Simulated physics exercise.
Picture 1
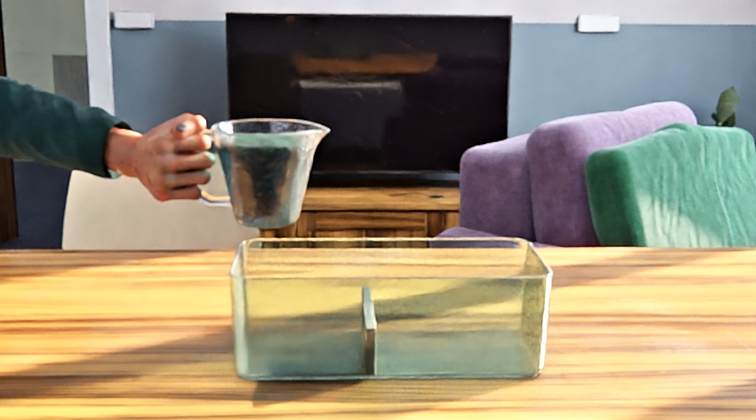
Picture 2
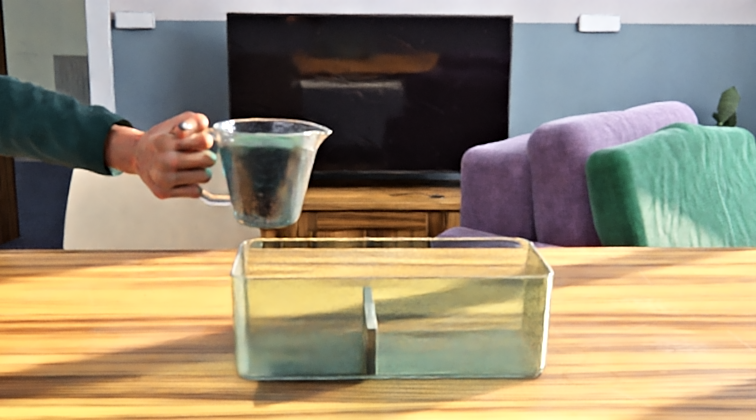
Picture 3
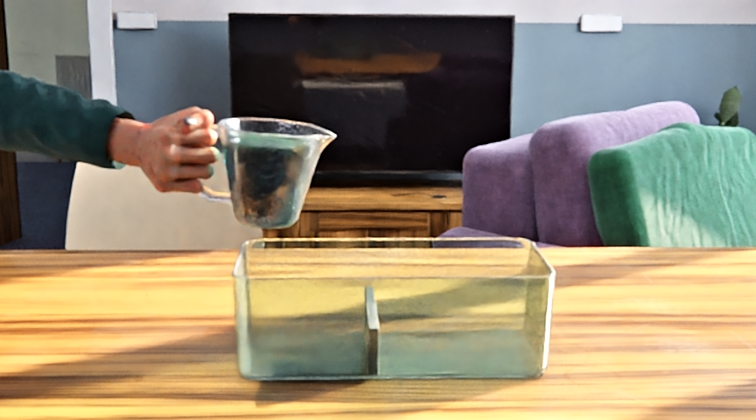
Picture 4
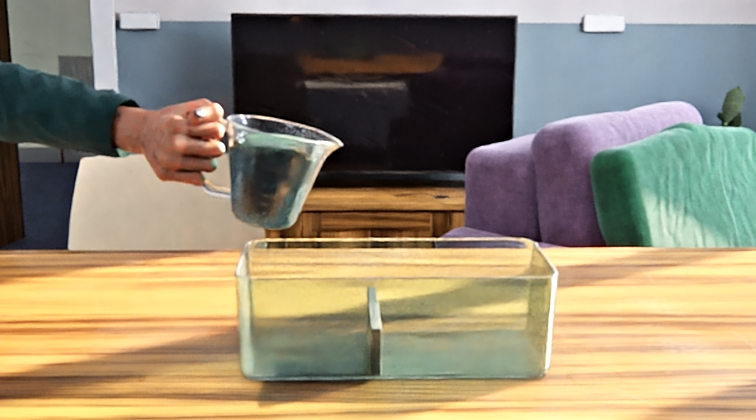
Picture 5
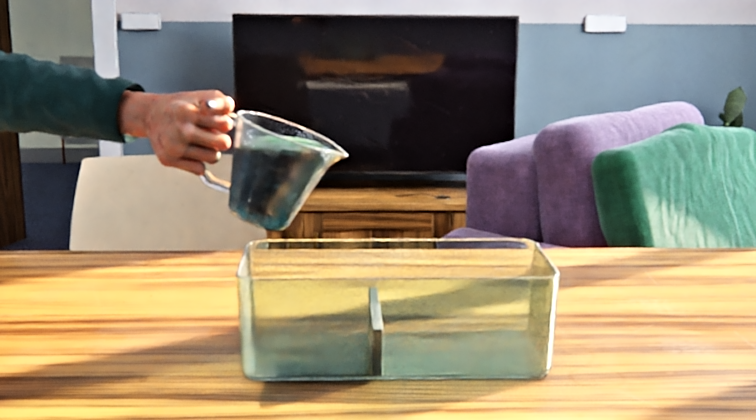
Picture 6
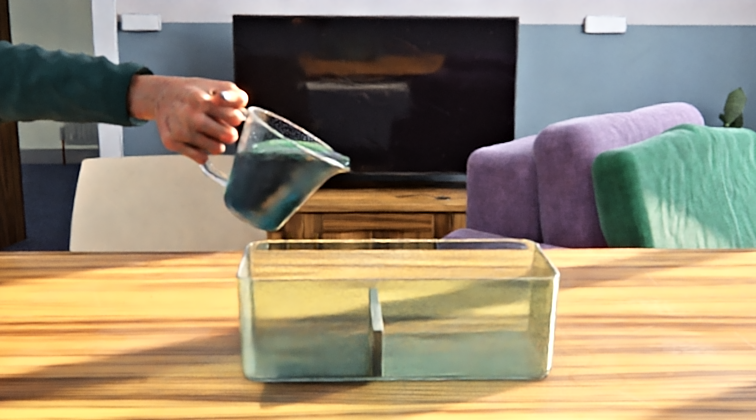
A hand holding a clear jug of water gradually tilts it rightward above a long basin.
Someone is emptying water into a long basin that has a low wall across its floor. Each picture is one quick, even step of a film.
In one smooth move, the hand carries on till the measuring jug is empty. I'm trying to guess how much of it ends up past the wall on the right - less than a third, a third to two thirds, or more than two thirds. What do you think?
I'd say a third to two thirds.
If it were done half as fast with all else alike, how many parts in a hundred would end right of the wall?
It comes to 70 per cent or so.
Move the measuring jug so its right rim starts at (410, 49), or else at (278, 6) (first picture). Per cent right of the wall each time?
In turn 90 % and 20 %.
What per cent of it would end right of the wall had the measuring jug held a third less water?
The share comes to some 20 parts in a hundred.
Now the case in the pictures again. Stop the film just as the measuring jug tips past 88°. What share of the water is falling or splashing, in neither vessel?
Some 20 per cent, I'd say.
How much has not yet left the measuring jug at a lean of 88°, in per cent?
About 45 per cent.
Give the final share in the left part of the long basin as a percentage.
Around 55 %.
A moment on, the measuring jug is tipped on its side and 45 per cent is still to pour, 6 is left of the wall and 30 right of it.
Next, the measuring jug is tipped right over and 6 per cent is still to pour, 43 is left of the wall and 46 right of it.
Then the measuring jug is tipped right over and 0 per cent is still to pour, 53 is left of the wall and 47 right of it.
Later the measuring jug is tipped right over and 0 per cent is still to pour, 53 is left of the wall and 47 right of it.
Finally, 53 per cent lies left of the wall, 47 right of it and 1 outside.
